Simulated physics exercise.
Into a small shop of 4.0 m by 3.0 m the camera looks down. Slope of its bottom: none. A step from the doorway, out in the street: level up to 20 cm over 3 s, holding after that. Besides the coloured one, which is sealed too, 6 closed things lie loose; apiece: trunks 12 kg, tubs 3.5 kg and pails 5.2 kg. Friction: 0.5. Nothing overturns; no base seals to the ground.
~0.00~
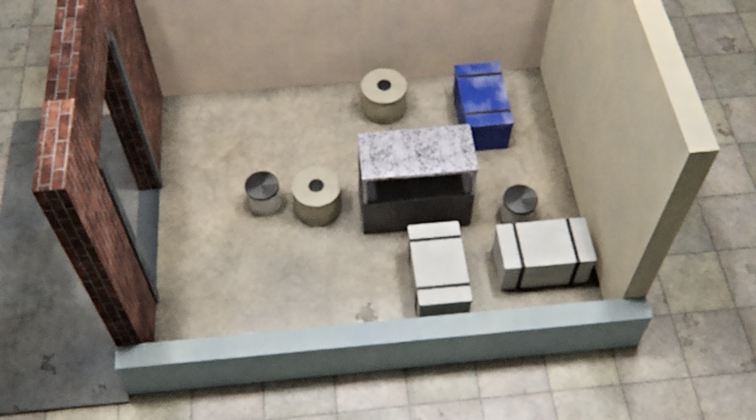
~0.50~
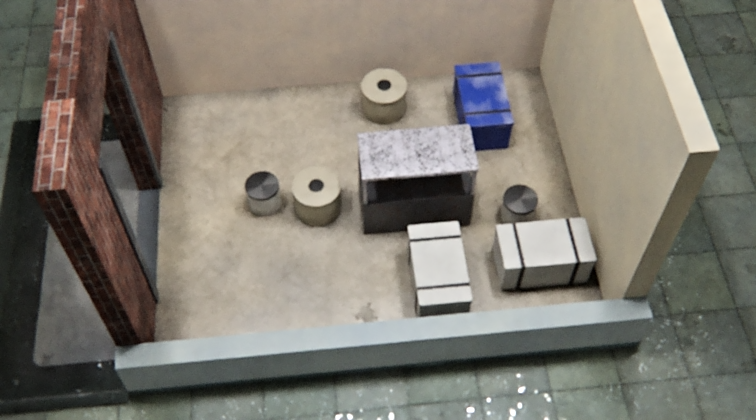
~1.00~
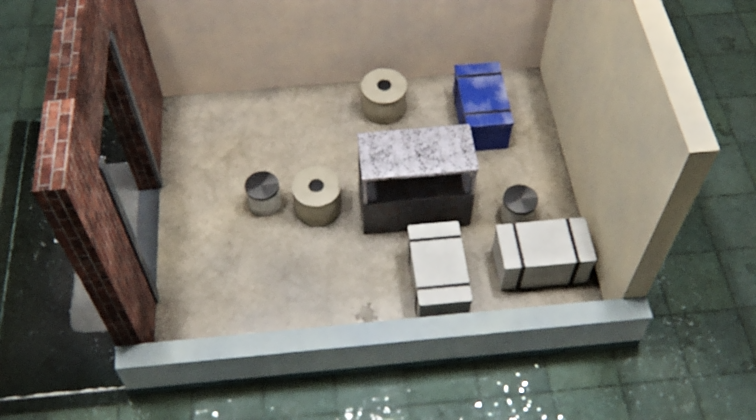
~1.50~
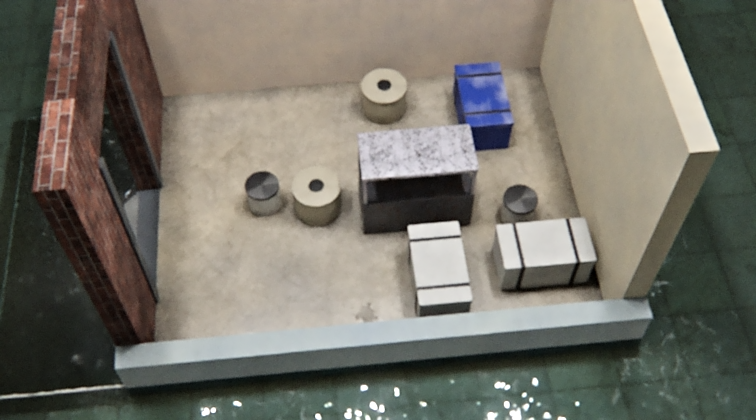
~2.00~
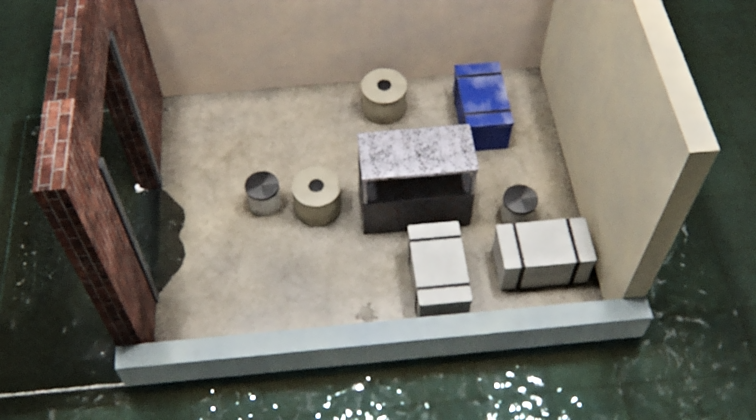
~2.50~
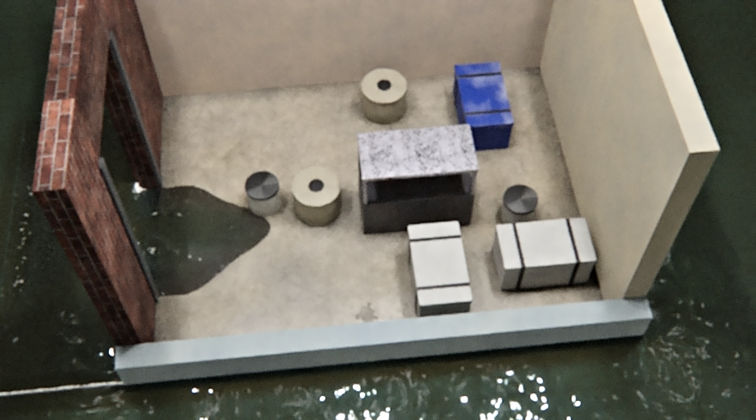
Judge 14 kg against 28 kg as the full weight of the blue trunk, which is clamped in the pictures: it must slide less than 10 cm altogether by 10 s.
Neither ballast works.
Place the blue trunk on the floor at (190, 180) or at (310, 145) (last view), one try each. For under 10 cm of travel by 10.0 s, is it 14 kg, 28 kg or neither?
Going in order: Neither weight works, neither weight works.
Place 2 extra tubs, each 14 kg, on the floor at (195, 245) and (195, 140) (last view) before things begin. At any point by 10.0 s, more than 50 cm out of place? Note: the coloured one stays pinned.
Note, in sequence: Exceeded, not exceeded.
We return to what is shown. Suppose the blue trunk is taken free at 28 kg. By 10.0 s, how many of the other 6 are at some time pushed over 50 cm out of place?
It works out to 6.
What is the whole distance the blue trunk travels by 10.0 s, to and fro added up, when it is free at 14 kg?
Around 100 centimetres in total.
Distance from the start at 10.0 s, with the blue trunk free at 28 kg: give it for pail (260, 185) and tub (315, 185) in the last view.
One is off by 200 cm, the other by 120 cm, in the order asked.
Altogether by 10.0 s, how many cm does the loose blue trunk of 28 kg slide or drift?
The distance adds up to about 40 cm.
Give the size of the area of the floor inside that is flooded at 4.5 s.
Roughly 7.0 m2.
After 3.5 s the blue trunk would be 0 cm from its start with 14 kg and 0 cm from its start with 28 kg; 0 cm of water round it then.
After 4.5 s the blue trunk would be 0 cm from its start with 14 kg and 0 cm from its start with 28 kg; 0 cm of water round it then.
After 7.0 s the blue trunk would be 55 cm from its start with 14 kg and 3 cm from its start with 28 kg; 6 cm of water round it then.
After 10.0 s the blue trunk would be 33 cm from its start with 14 kg and 12 cm from its start with 28 kg; 14 cm of water round it then.
